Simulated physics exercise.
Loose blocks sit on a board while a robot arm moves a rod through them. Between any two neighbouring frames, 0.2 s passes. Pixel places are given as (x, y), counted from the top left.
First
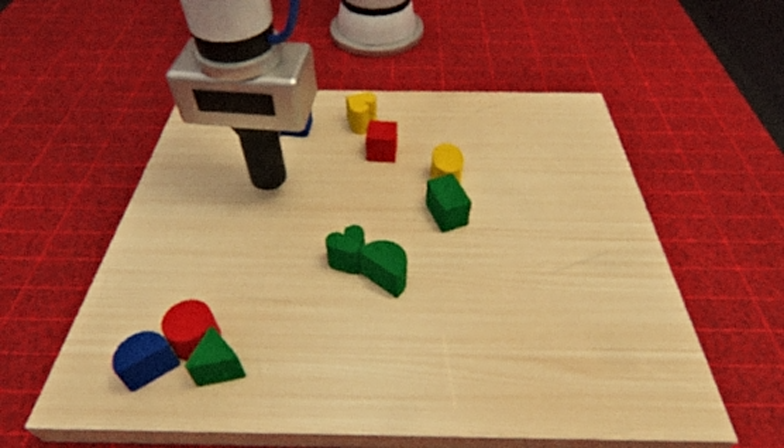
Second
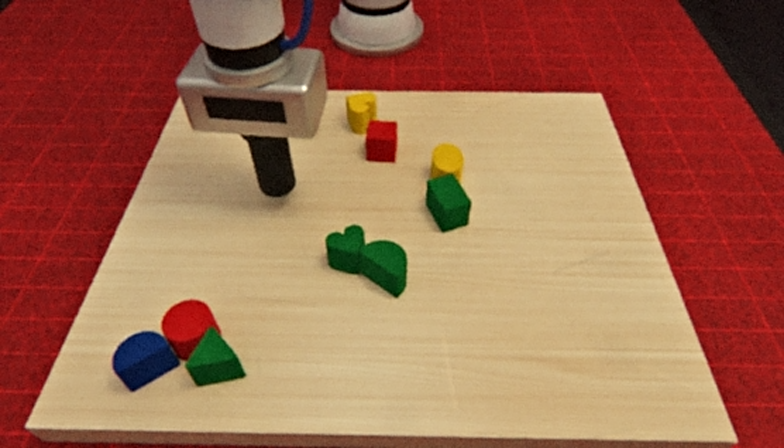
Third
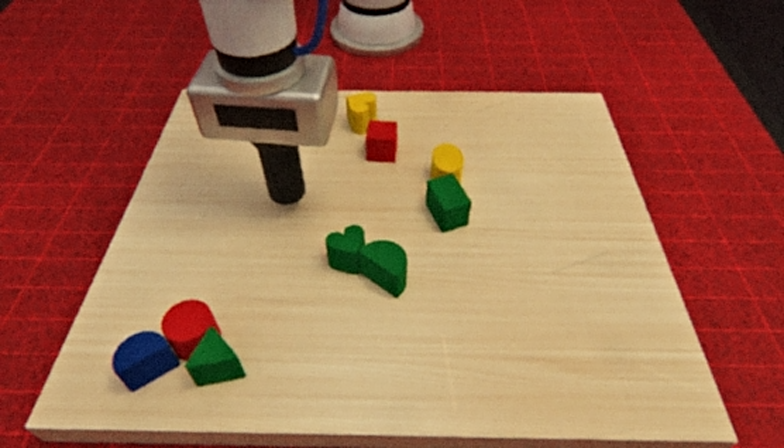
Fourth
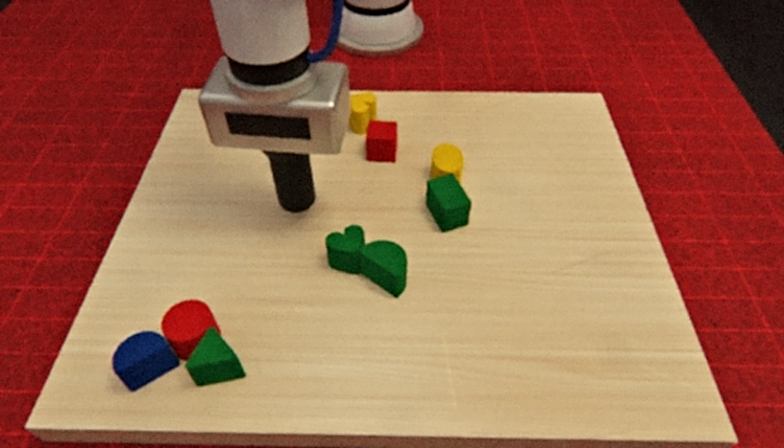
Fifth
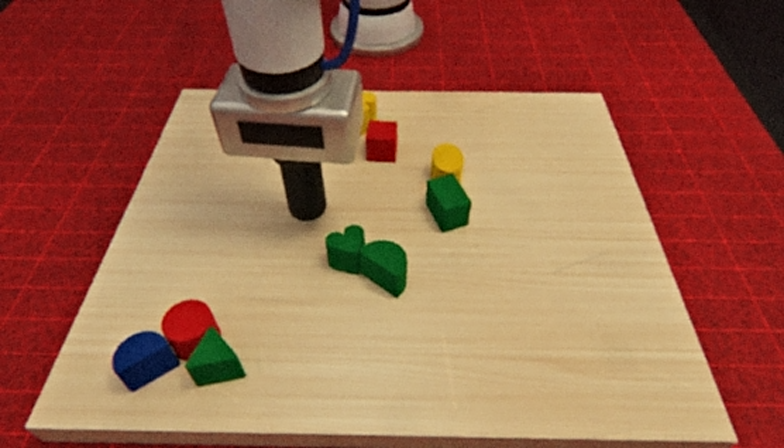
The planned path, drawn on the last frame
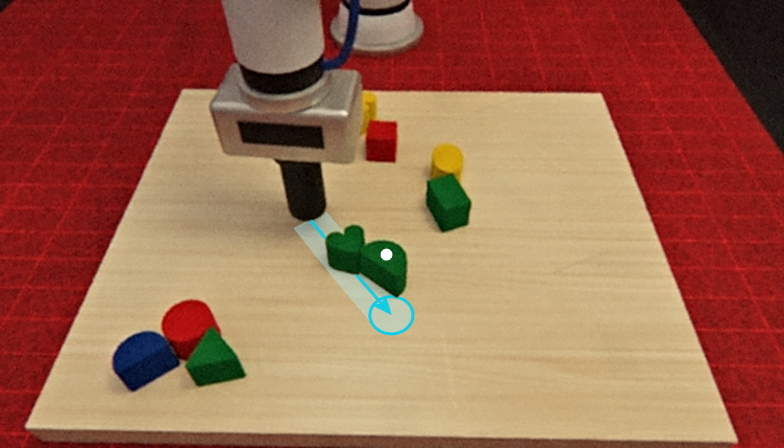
Robot arm sliding a black rod slowly down and right across a wooden board, while the scattered coloured blocks stay still.
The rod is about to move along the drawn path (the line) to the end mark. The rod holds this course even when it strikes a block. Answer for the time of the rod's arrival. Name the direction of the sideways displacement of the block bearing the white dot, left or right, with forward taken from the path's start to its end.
The left.
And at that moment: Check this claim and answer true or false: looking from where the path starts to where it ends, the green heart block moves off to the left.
My answer: False.
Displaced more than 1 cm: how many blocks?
Two blocks.
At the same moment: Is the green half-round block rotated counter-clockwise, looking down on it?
Short answer: Yes.
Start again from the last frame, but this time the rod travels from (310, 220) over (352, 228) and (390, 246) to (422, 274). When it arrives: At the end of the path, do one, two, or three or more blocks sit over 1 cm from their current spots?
Total moved: One.
Drawn move, in a line from (310, 220) to (391, 315); the dot is on the green half-round block.
What follows on the original path. One third of the way, rod (333, 238); green heart block (349, 248); green half-round block (391, 257), turned 15° anticlockwise.
Two thirds of the way, rod (361, 270); green heart block (361, 288), turned 25° clockwise; green half-round block (404, 271), turned 80° anticlockwise.
At the end, rod (391, 304); green heart block (369, 320), turned 65° clockwise; green half-round block (431, 283), turned 145° anticlockwise.
